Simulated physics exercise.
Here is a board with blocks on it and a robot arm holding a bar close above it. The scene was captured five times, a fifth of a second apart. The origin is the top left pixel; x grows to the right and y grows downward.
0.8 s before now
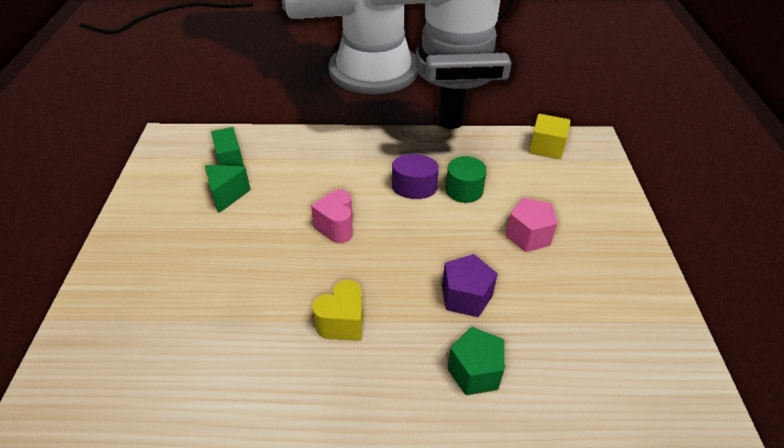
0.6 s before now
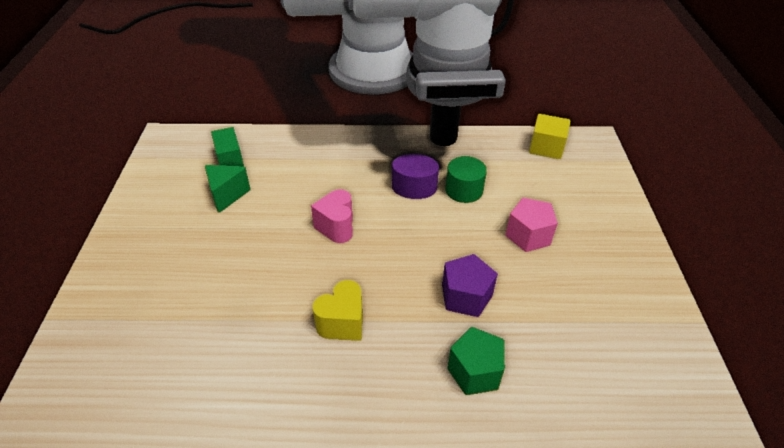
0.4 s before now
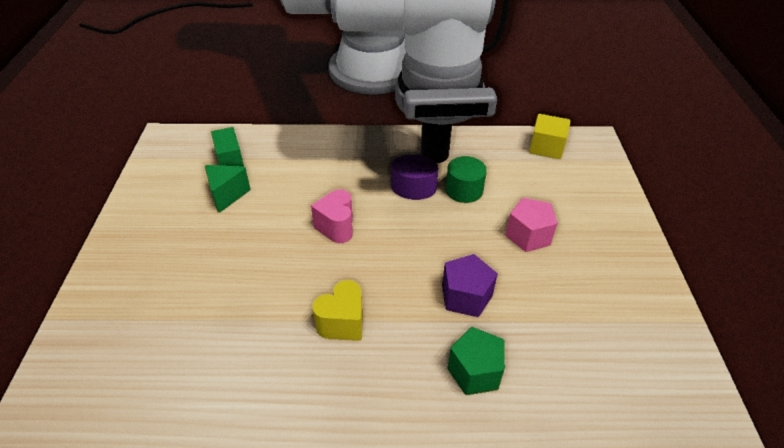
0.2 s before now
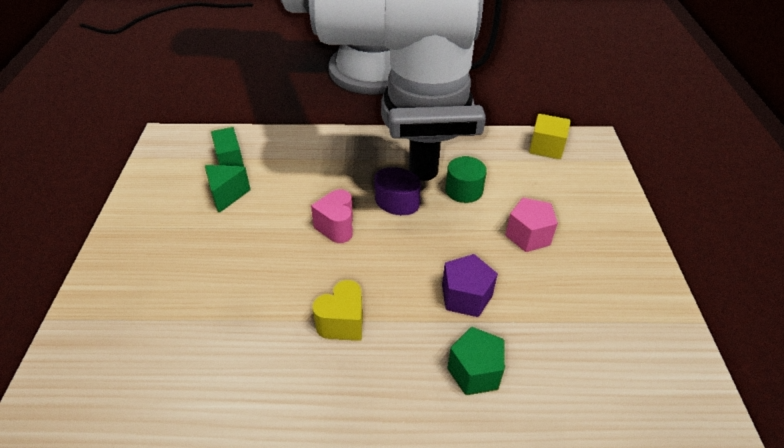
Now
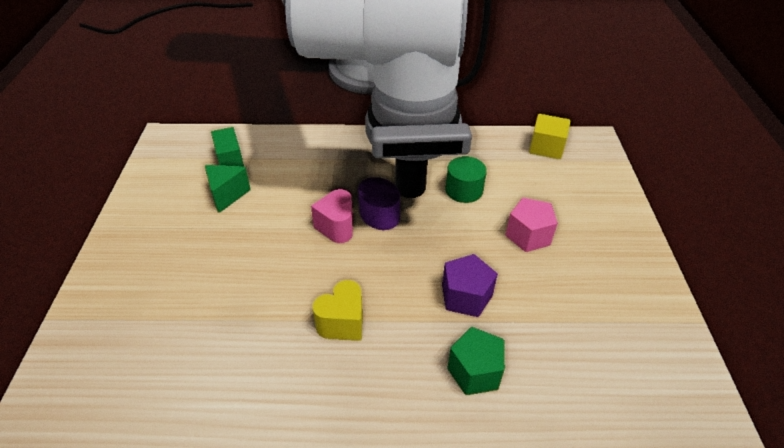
A grey and white robot arm with a short black bar reaches forward from the far side of a pale wooden board, seen from a fixed, raised view. Green, pink, yellow and purple blocks lie scattered across it, with a purple round block beside a green one near the back. The bar moves down and left, then pushes the purple round block a short way toward the pink heart.
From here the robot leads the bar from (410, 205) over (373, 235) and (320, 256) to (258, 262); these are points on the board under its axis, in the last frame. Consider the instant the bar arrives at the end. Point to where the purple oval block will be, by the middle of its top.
Its top face will be centred at roughly (237, 215).
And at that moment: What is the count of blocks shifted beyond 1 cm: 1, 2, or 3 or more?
The push moves two blocks more than 1 cm.
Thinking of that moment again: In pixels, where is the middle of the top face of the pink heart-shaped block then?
By then it is at (249, 191).
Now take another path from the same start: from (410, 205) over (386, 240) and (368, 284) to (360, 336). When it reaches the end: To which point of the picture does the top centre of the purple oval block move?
Near (352, 208).
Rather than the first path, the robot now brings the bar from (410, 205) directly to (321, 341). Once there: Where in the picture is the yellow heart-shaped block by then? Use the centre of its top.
Put as a pixel place, it's (316, 364).
The first path, step by step. One third of the way, bar at (372, 219); pink heart-shaped block at (301, 207), turned 15° clockwise; purple oval block at (335, 211), turned 55° clockwise.
Two thirds of the way, bar at (317, 240); pink heart-shaped block at (265, 201), turned 55° clockwise; purple oval block at (284, 220), turned 95° clockwise.
At the end, bar at (254, 246); pink heart-shaped block at (249, 191), turned 105° clockwise; purple oval block at (237, 215), turned 145° clockwise; green round block in place.
